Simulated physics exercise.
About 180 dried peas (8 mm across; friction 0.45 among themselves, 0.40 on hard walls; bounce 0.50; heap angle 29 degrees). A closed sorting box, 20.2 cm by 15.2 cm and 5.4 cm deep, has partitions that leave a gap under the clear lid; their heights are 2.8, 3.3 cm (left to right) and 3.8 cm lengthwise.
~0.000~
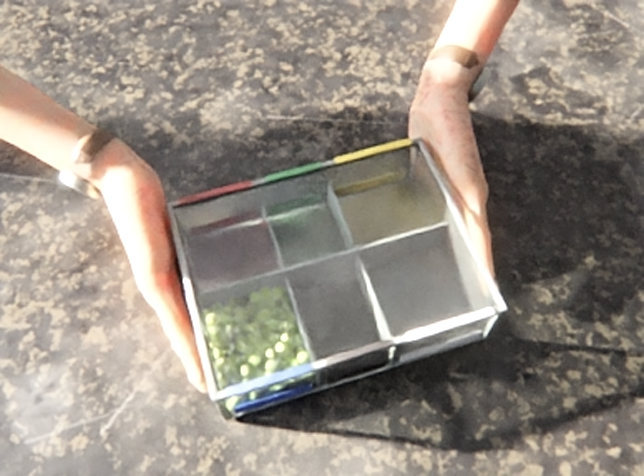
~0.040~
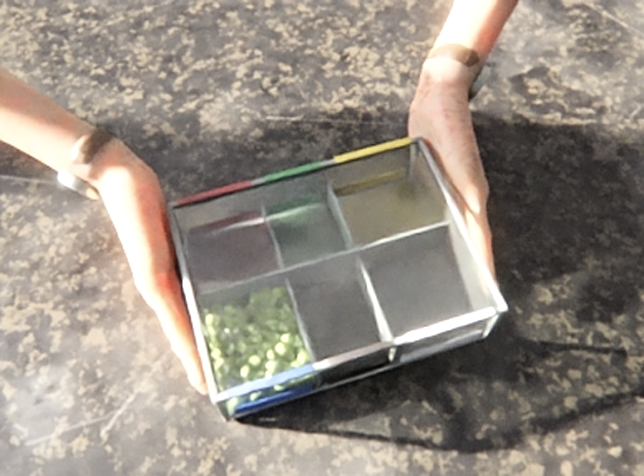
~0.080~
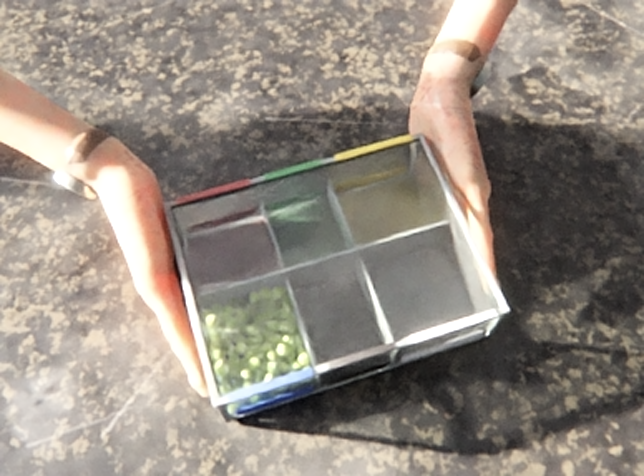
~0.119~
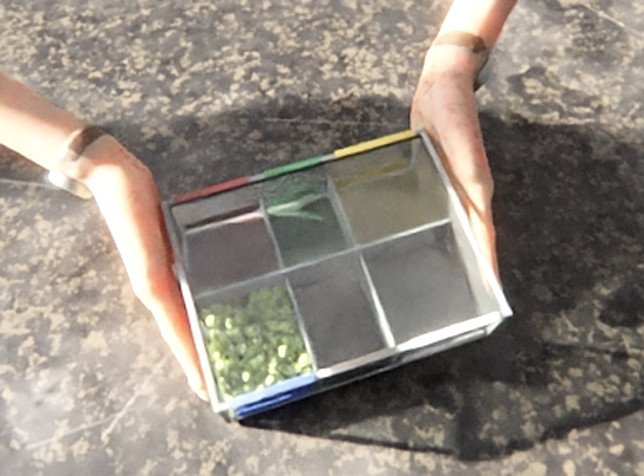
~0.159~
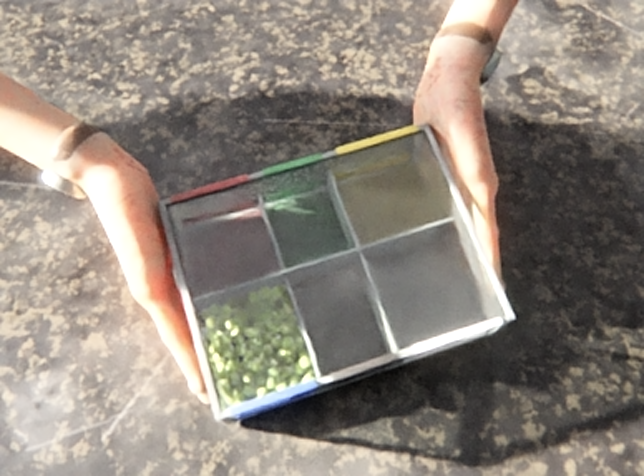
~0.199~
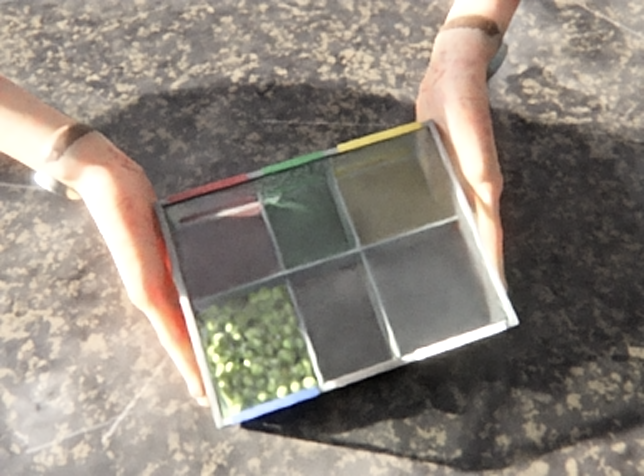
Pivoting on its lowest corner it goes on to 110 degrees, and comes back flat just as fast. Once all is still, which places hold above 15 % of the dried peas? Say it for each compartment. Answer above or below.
Red: Below, blue: Above, green: Below, yellow: Below, white: Below, black: Below.
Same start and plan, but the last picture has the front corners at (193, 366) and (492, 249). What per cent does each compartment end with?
Red 20, blue 80, green 0, yellow 0, white 0, black 0.
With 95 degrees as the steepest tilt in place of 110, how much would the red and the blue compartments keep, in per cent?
Then: Red 0; blue 95.
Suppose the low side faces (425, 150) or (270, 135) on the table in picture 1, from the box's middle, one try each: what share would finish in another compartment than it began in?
Some 95 and 45 per cent.
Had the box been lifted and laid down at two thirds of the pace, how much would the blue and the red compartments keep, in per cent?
In that case blue 95; red 0.
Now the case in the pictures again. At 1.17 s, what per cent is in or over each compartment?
Red 0, blue 100, green 0, yellow 0, white 0, black 0.
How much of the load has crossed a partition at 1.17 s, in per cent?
Roughly 0 per cent.
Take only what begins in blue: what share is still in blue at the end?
Some 90 per cent.
Then, at 1.17 s, tilt 110 degrees; blue 100 %.
After 1.82 s, tilt 50 degrees; blue 95 %, black 5 %.
After 2.52 s, tilt 0 degrees; blue 95 %, black 5 %.
At rest (2.9 s), red 0 %, blue 95 %, green 0 %, yellow 0 %, white 0 %, black 5 %.
